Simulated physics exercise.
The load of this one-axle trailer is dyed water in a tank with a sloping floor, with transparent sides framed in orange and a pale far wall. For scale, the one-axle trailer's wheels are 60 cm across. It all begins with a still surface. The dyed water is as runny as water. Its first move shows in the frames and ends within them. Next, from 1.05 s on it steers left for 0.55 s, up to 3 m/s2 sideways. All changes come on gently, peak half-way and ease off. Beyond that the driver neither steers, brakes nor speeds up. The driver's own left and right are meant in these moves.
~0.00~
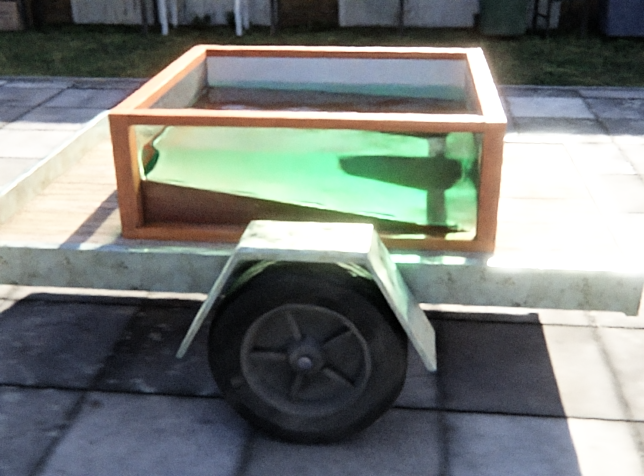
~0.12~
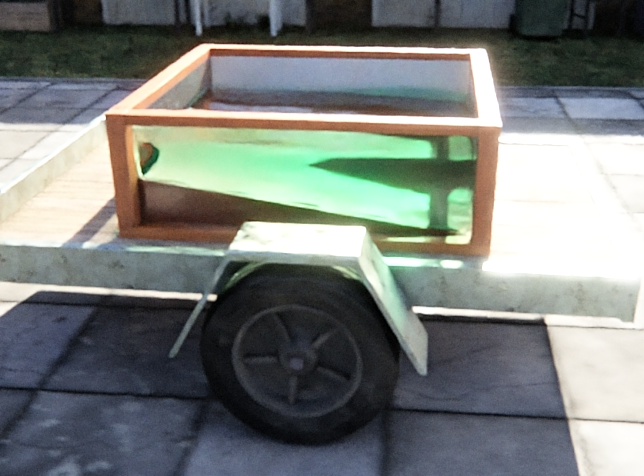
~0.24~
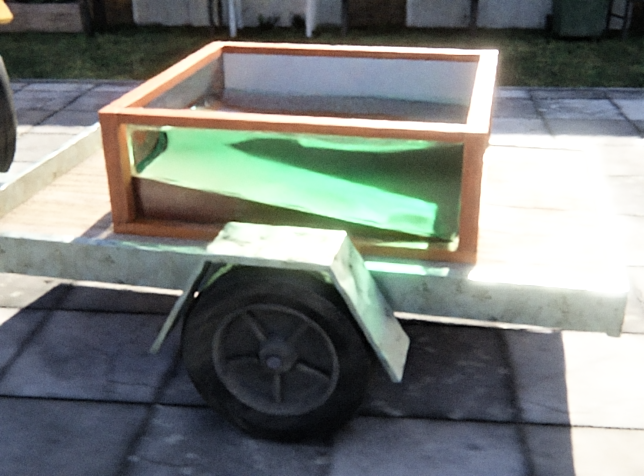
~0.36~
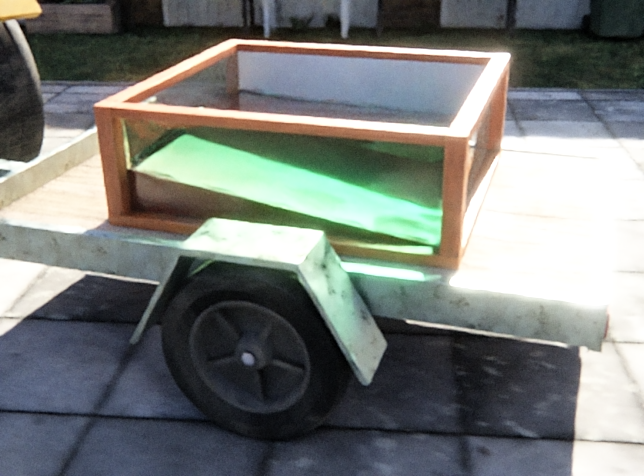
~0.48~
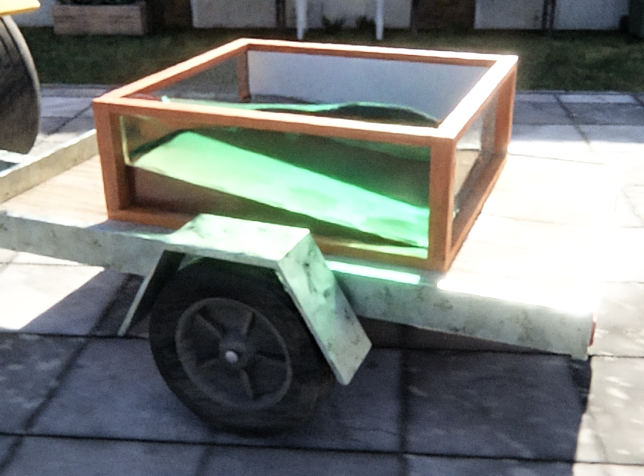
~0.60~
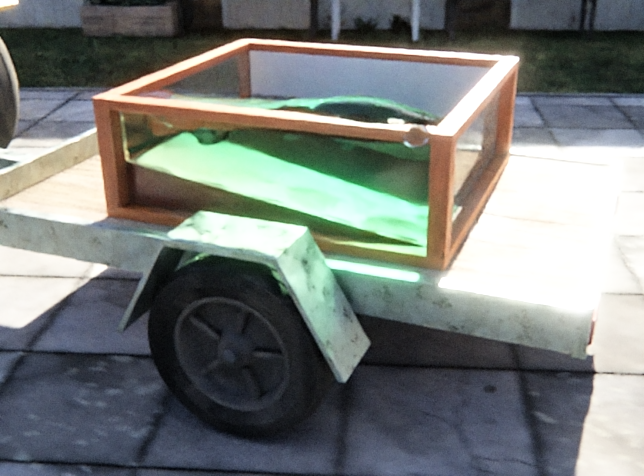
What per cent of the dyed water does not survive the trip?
It loses close to 8 per cent.
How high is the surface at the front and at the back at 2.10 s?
Front 28 cm, back 26 cm.
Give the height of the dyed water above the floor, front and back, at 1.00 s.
About 22 cm in front and 24 cm behind.
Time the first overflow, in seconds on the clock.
At about 0.9 s.
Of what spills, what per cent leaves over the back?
About 0 per cent.
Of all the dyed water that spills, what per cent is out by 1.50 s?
Some 10 per cent by then.
After 1.00 s the surface is 22 cm up at the front and 24 cm at the back; nothing has left.
After 1.50 s the surface is 29 cm up at the front and 27 cm at the back; 1 per cent is out, over the near side.
After 2.10 s the surface is 29 cm up at the front and 26 cm at the back; 7 per cent is out, over the far side.
After 4.59 s 8 per cent is out, over the far side, 14 of 181 litres.
